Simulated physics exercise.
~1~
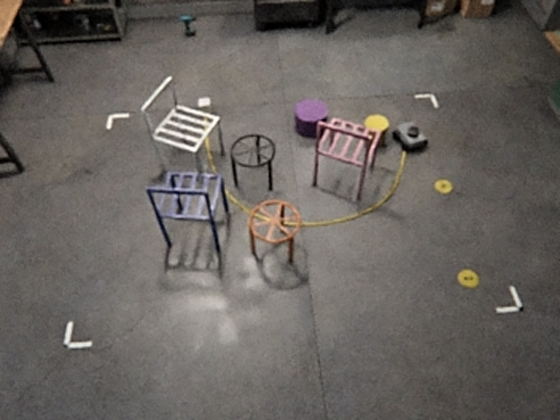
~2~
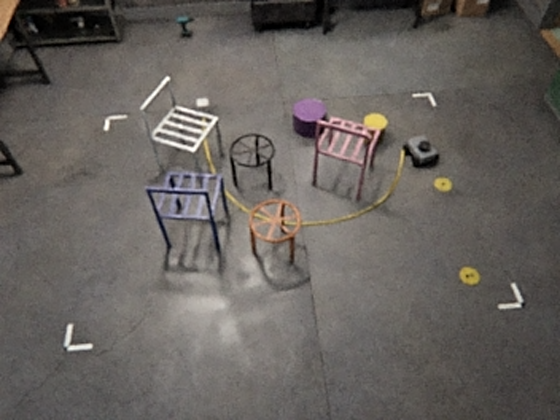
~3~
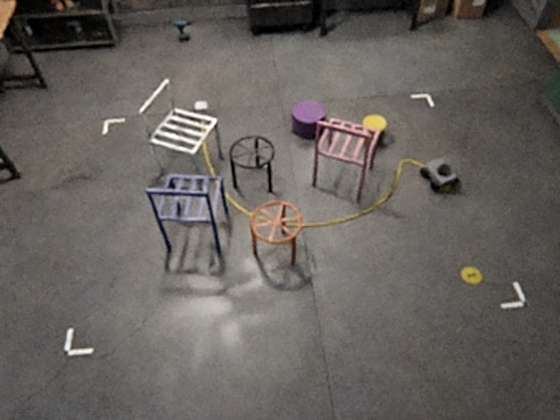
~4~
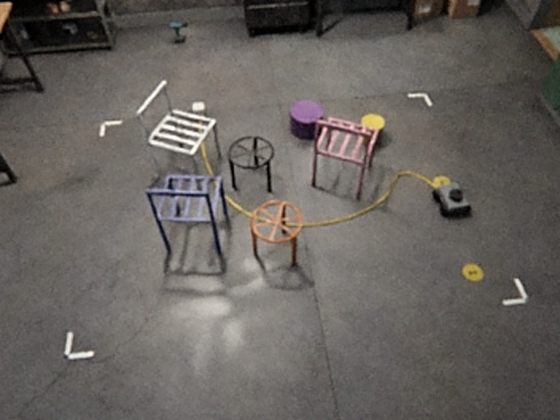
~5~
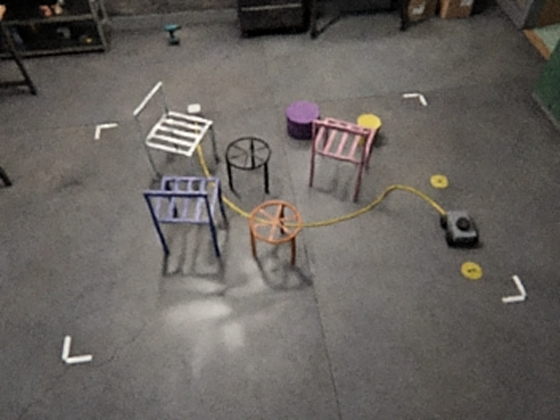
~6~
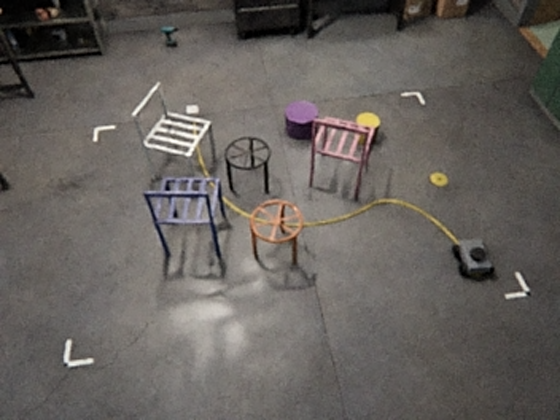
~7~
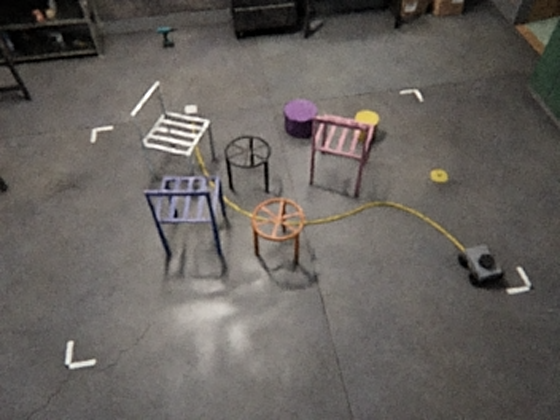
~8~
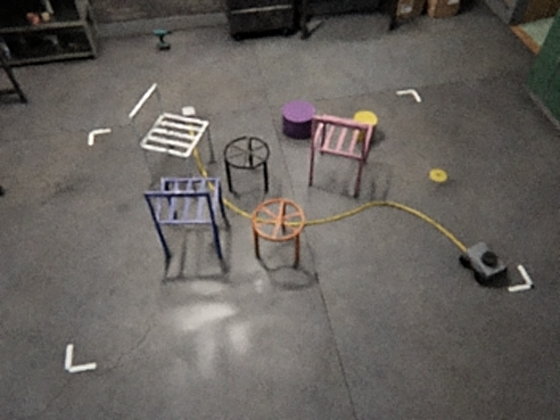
A small dark cart trailing a yellow lead starts at the right of a group of objects on a grey workshop floor, seen from high above. White and blue chairs stand at the left, a black stool and an orange stool in the middle, and a pink chair at the right near a purple bin and a yellow bucket. The cart rolls slowly down and right to the first yellow mark, drawing the lead into a looser curve. It continues to the second mark and stops near the lower right corner tape. The furniture, bin and bucket stay essentially in place.
